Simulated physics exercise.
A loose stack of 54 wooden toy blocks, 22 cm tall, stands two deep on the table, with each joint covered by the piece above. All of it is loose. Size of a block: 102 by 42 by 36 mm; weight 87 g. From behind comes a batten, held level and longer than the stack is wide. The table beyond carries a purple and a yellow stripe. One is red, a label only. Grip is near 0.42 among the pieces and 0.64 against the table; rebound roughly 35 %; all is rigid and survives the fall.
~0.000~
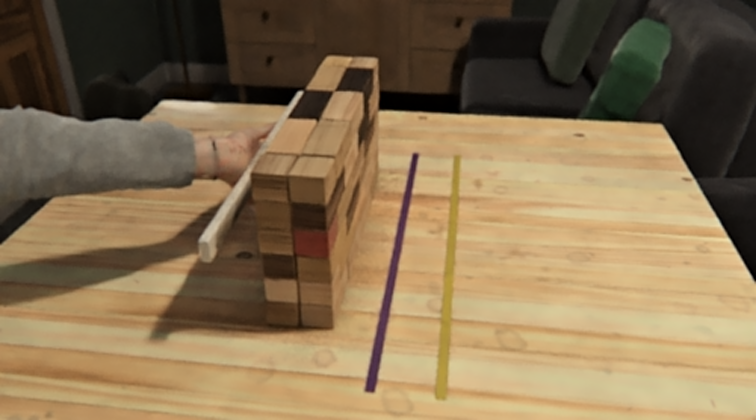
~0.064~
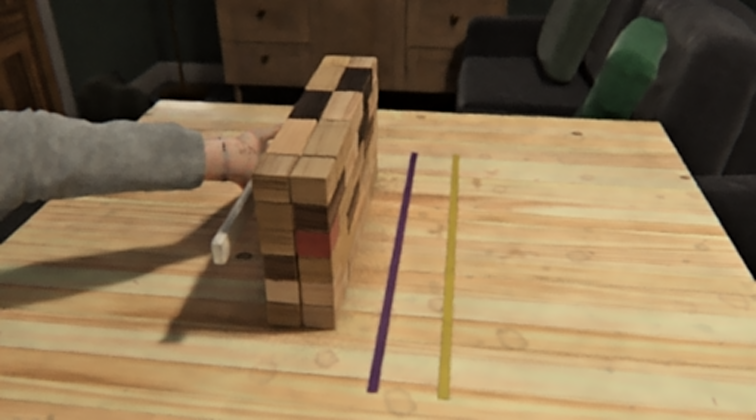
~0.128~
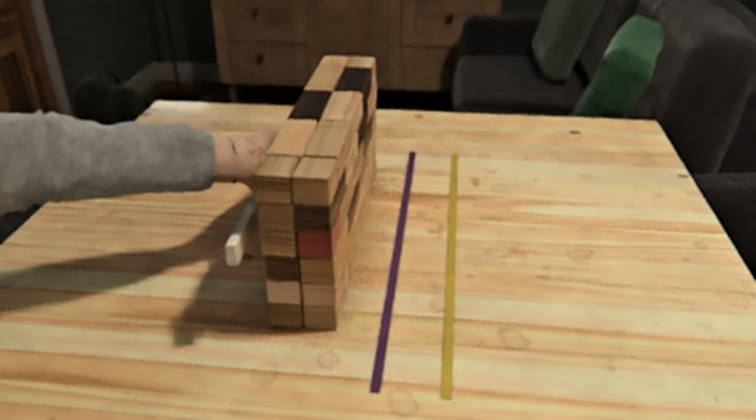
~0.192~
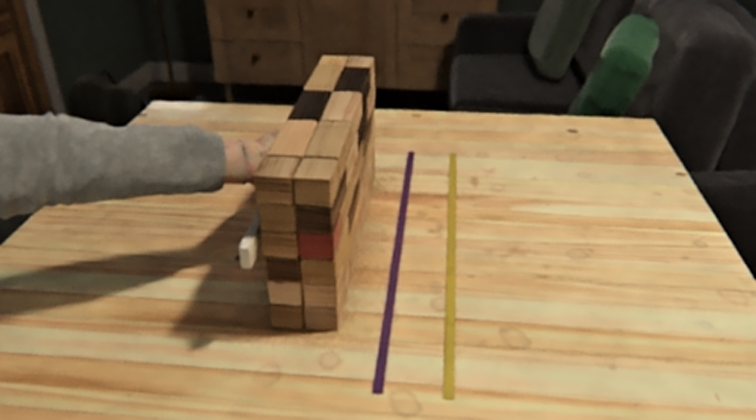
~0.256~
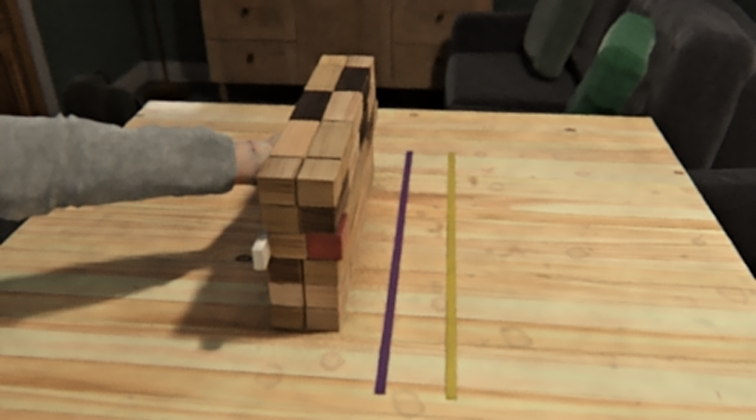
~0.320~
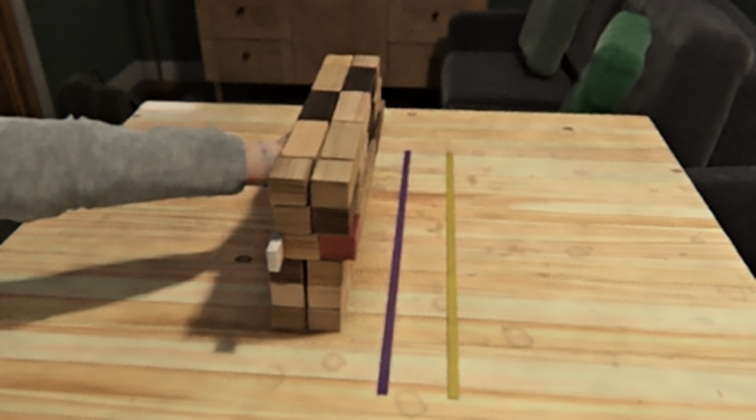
A hand in a grey sleeve moves a pale batten rightward up to a two-deep stack of wooden blocks on a table, then pushes into it, shifting the upper blocks, including a red one, slightly toward the purple and yellow stripes.
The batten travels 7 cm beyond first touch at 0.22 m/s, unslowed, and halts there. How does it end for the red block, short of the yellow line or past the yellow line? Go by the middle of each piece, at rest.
It ends beyond the yellow line.
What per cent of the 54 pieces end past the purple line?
Near 55 per cent.
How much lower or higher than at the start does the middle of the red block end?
It ends some 11 cm lower.
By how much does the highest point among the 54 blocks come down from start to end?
Some 9 cm lower.
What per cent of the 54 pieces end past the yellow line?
Roughly 35 per cent of them.
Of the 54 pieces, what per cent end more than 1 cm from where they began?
It is 75 per cent.
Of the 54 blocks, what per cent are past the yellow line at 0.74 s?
By then 25 per cent.
Around 0.44 s, none of the 54 blocks past the yellow line, 41 disturbed; red block tipped 17°.
Around 0.58 s, none of the 54 blocks past the yellow line, 41 disturbed; red block tipped 40°, 31 mm lower.
Around 0.74 s, 14 of the 54 blocks past the yellow line; red block on its side.
Around 1.12 s, 19 of the 54 blocks past the yellow line; red block upside down.
Finally (1.5 s), 19 of the 54 blocks past the yellow line; red block upside down. Seen by the last camera, middles, red block near (499, 318).
